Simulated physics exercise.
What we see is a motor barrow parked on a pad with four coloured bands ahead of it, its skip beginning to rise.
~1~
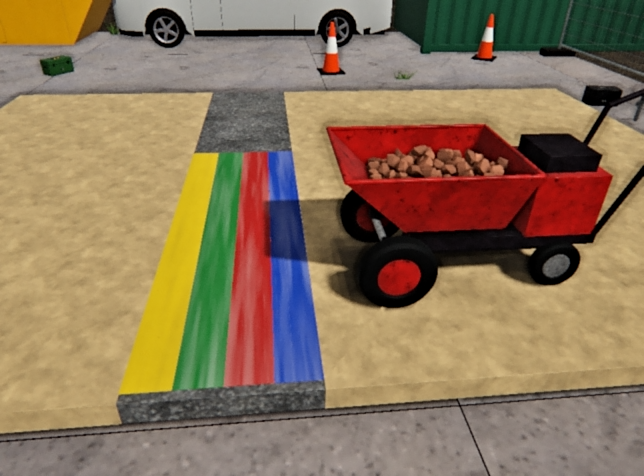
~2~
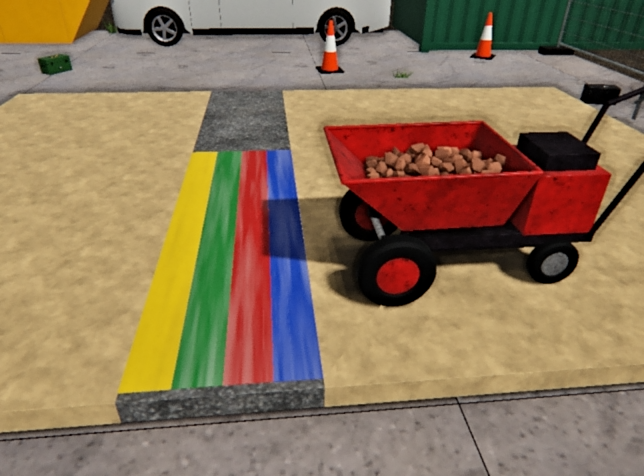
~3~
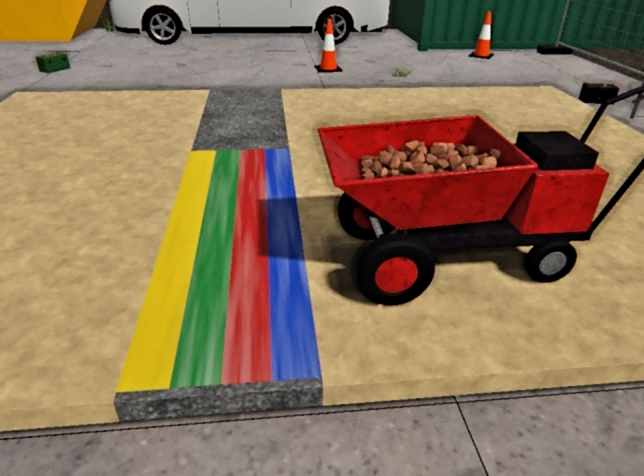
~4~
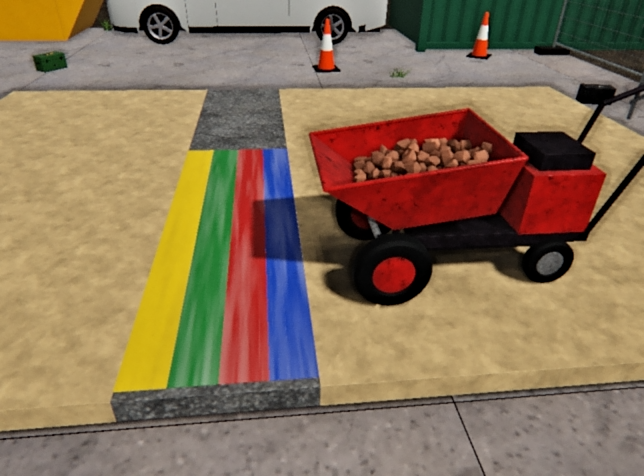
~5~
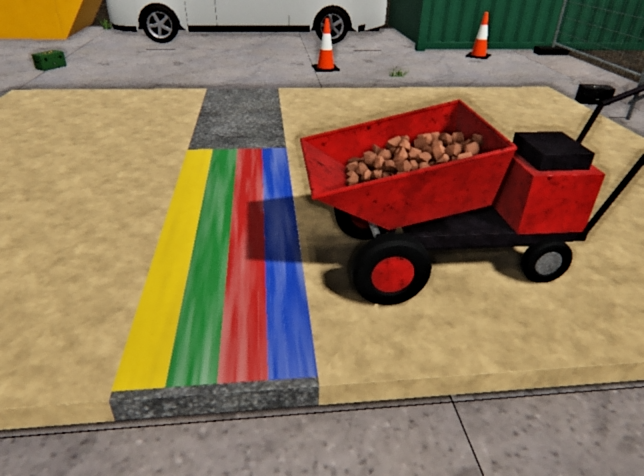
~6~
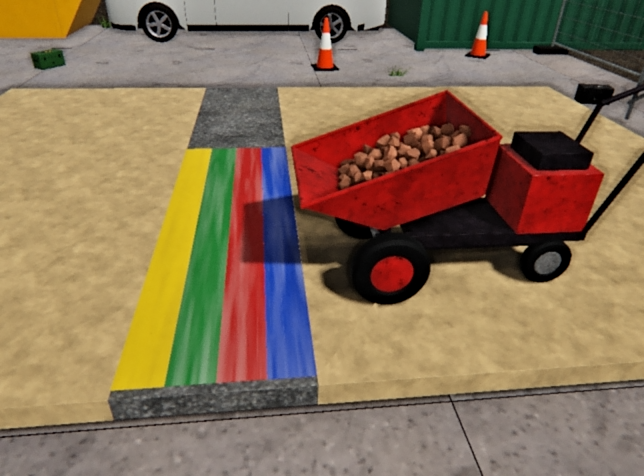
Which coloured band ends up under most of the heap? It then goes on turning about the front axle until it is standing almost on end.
The red one.
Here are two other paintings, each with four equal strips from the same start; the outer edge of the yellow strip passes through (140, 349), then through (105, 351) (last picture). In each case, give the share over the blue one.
About 0 % and 10 %.
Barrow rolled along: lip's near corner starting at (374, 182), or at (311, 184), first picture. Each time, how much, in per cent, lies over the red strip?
Roughly 30 per cent at the first spot and 20 per cent at the second.
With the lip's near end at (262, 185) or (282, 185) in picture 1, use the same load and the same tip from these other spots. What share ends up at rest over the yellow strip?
Some 40 % then some 30 %.
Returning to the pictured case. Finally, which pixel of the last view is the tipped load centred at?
Last view, centre at rest - approx. (235, 265).
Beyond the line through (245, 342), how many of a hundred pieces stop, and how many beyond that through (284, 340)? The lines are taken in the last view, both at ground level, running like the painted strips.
Result, first then second: 40 %, 60 %.
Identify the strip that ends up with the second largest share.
That would be the strip in green, in second.
Soon after the last picture, skip tipped steeply; all in the skip.
A little later, skip tipped steeply; nearly all in the skip; a stray few over the blue strip; a small part over the red strip; a stray few over the green strip.
Later still, skip tipped right over; about a third in the skip; a small part over the blue strip; about a third over the red strip; about a quarter over the green strip; a stray few over the yellow strip; a stray few off the paint.
At rest, skip tipped right over; about a third in the skip; a small part over the blue strip; about a third over the red strip; about a quarter over the green strip; a stray few over the yellow strip.
